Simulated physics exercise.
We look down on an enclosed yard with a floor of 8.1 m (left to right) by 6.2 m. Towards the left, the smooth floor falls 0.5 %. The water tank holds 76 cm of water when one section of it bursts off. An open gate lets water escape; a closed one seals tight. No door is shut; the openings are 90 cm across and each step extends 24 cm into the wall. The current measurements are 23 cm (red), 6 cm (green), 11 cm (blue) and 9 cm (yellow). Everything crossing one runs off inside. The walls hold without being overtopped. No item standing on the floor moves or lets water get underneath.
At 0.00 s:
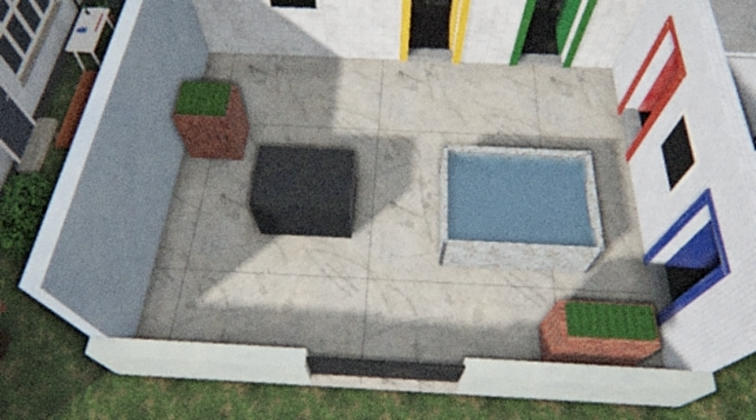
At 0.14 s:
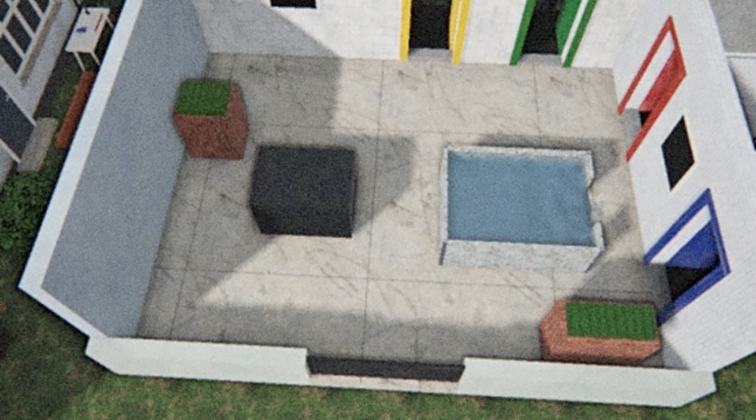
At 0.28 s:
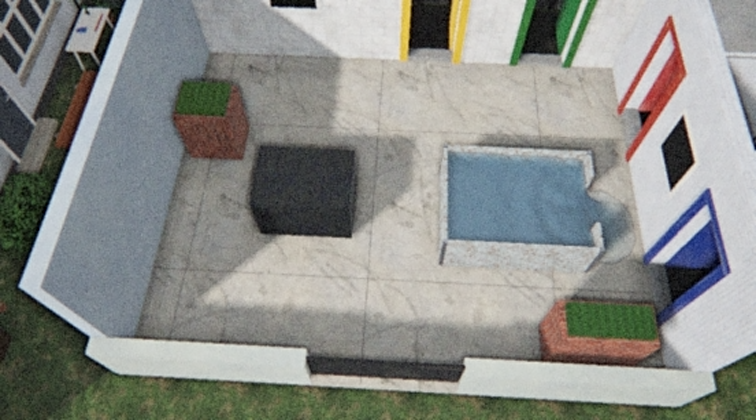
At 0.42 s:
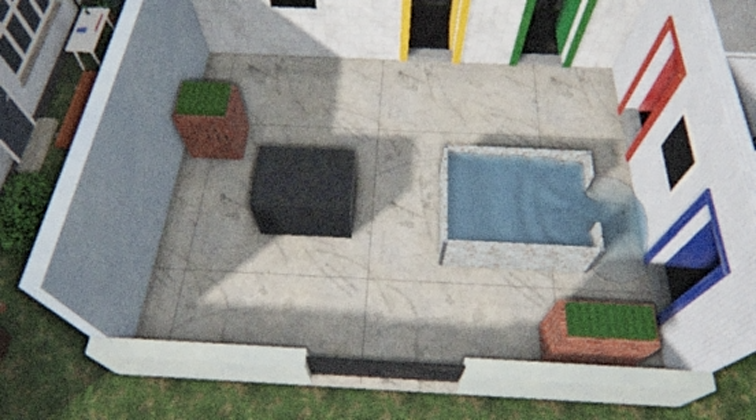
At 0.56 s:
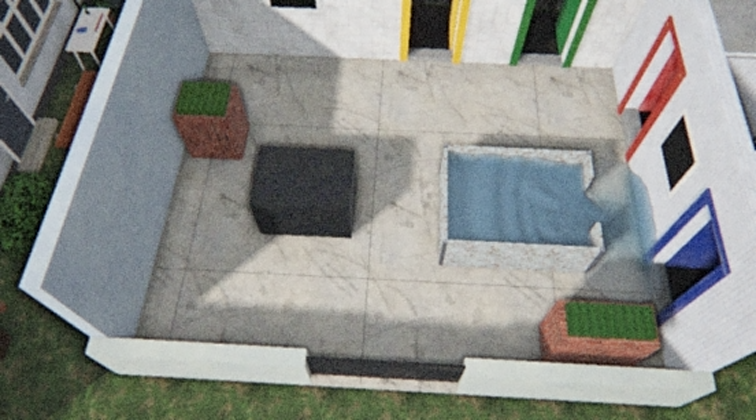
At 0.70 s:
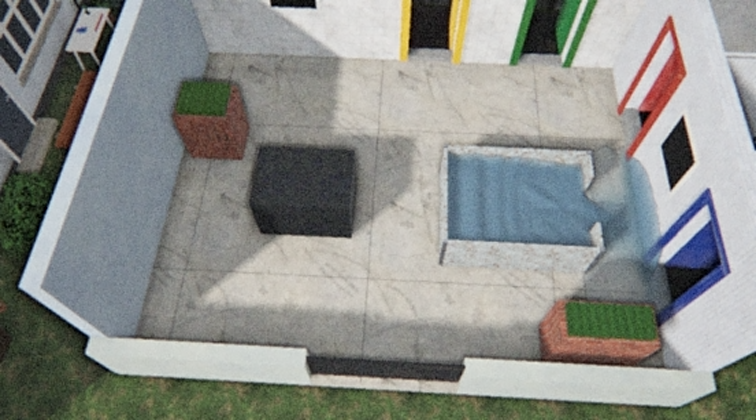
In the video, a section of the right side of a water tank in an enclosed yard breaks away, and water pours through the gap, spreading across the pale floor toward the right wall and the blue door.
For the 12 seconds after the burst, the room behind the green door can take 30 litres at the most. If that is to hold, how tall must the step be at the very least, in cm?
Close to 14.5 cm is just enough.
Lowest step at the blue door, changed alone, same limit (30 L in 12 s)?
At blue, roughly 18 cm.
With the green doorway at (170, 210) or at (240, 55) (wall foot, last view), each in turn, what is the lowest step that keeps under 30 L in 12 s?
About 6.5 cm for the first and 6.5 cm for the second.
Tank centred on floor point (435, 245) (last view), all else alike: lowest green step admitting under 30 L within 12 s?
Some 11.5 cm.
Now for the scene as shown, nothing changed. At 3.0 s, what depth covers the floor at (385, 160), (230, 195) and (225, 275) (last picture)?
Roughly 0, 0 and 0 cm, in turn.
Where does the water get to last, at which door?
Door: Yellow.
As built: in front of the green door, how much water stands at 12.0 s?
Depth: Near 5.5 cm.
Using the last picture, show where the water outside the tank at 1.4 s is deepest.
Around (631, 232).
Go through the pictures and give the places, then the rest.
Still water, 76 cm deep, in the water tank at (519, 198); the green door at (552, 28) is dry, in the first frame.
The front is at a hidden place, 0.3 m from the gap at (583, 215); 0.3 m2 of floor is wet, 76 cm left at the back, in the second frame.
Water pours out at (582, 216) and has run 0.8 m, to (629, 241); about 12 cm deep outside, 76 cm at the back, in the third frame.
The gap is at (582, 217), the front 1.1 m out at (645, 268); the back of the water tank holds 76 cm, in the fourth frame.
The gap is at (582, 216), the front 1.3 m out at (650, 296); the back of the water tank holds 76 cm, in the fifth frame.
The front is at a hidden place, 1.6 m from the gap at (582, 216); 2.5 m2 of floor is wet, 70 cm left at the back; the green door at (552, 28), 3.6 m from the gap, is still 2.3 m from the nearest water, in the sixth frame.
After 1.4 s water covers 15 % of the floor, deepest (55 cm) near (631, 232); it has not reached the green door.
After 3.0 s water covers 35 % of the floor, deepest (36 cm) near (651, 347); 17 cm at the green door, 64 litres in over its 6 cm step.
After 12.0 s water covers 95 % of the floor, deepest (12 cm) near (138, 331); 6 cm at the green door, 187 litres in over its 6 cm step.
At the green door as built, the water arrived by 1.7 s and peaked near 18 cm at 2.6 s.
Run again over the same 12 s with other heights there, 60 litres in over 12 cm, 20 litres over 16 cm. The limit of 30 litres is kept from about 14.5 cm up.
